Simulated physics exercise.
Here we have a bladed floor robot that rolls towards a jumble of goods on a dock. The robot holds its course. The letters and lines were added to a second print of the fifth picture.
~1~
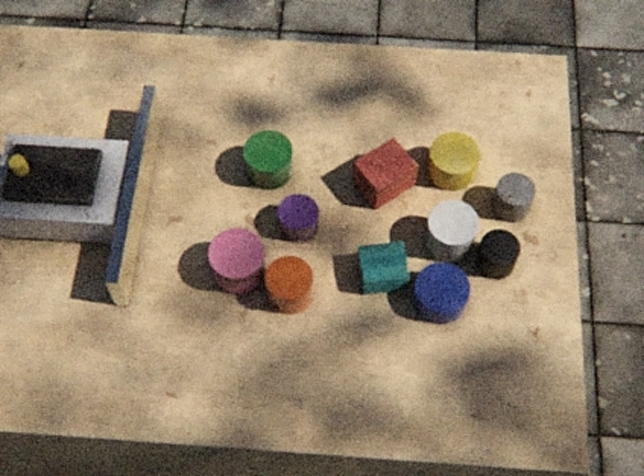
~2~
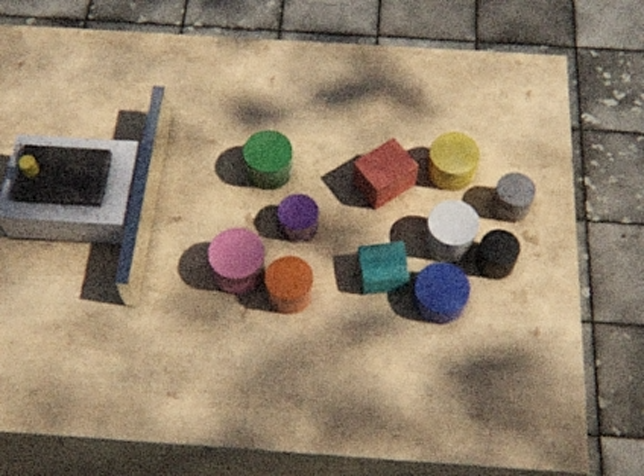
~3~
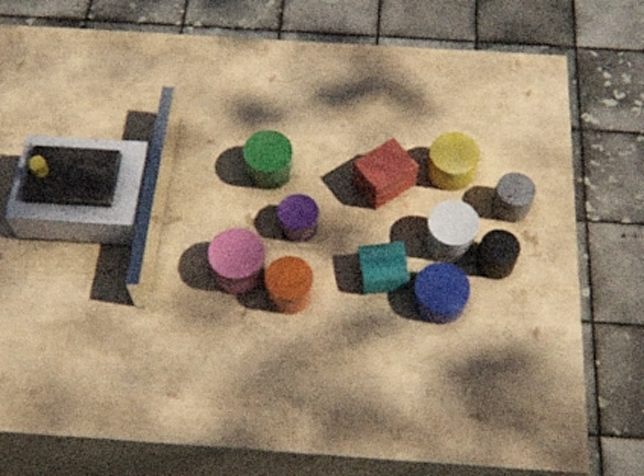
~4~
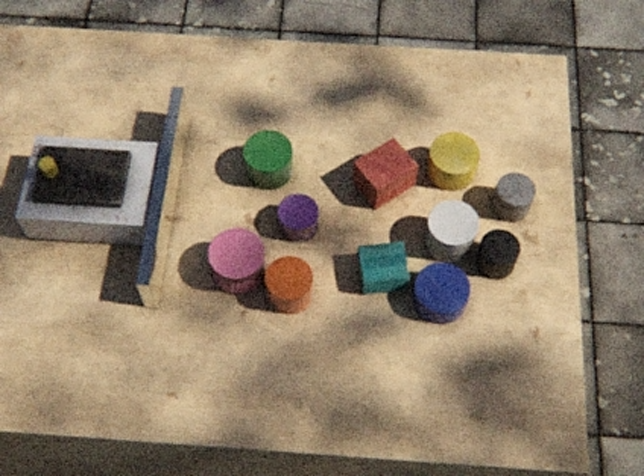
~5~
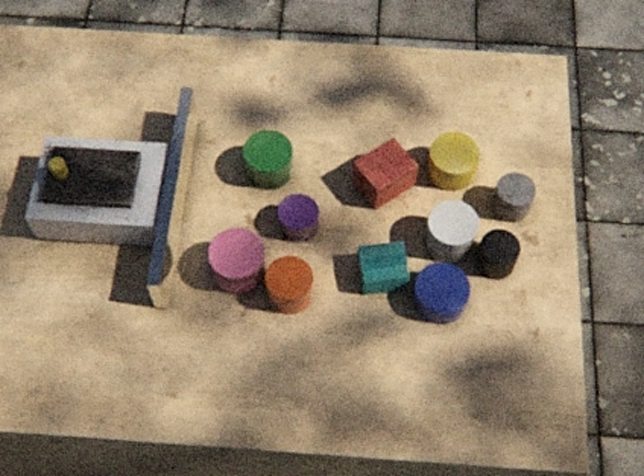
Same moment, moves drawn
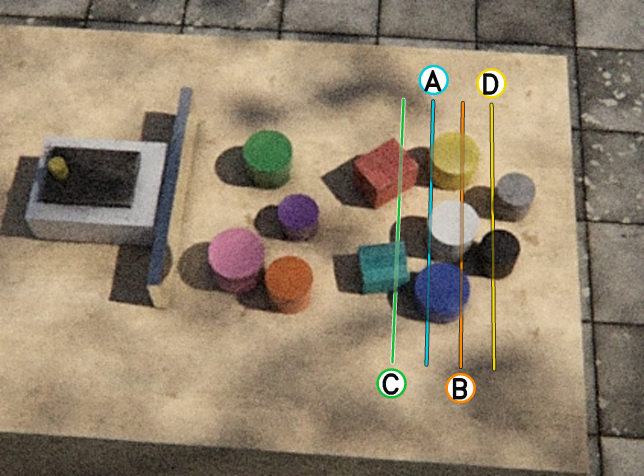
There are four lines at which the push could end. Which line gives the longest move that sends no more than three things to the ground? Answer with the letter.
Stop at D.
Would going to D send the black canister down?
Yes.
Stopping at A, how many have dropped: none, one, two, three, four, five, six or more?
The count is none.
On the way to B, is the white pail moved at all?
Yes.
On the marked copy, A at (430, 223); B at (462, 225); C at (398, 221); D at (493, 227).
With D. Early on, robot (214, 184); orange pail (342, 306); green pail (323, 164).
Further on, robot (330, 191); black canister (523, 265); blue canister (522, 326).
At the end, robot (421, 196); black canister over the edge; grey canister over the edge; two fallen.
As for the rest, A is within the limit but short; B is within the limit but short; C is within the limit but short.
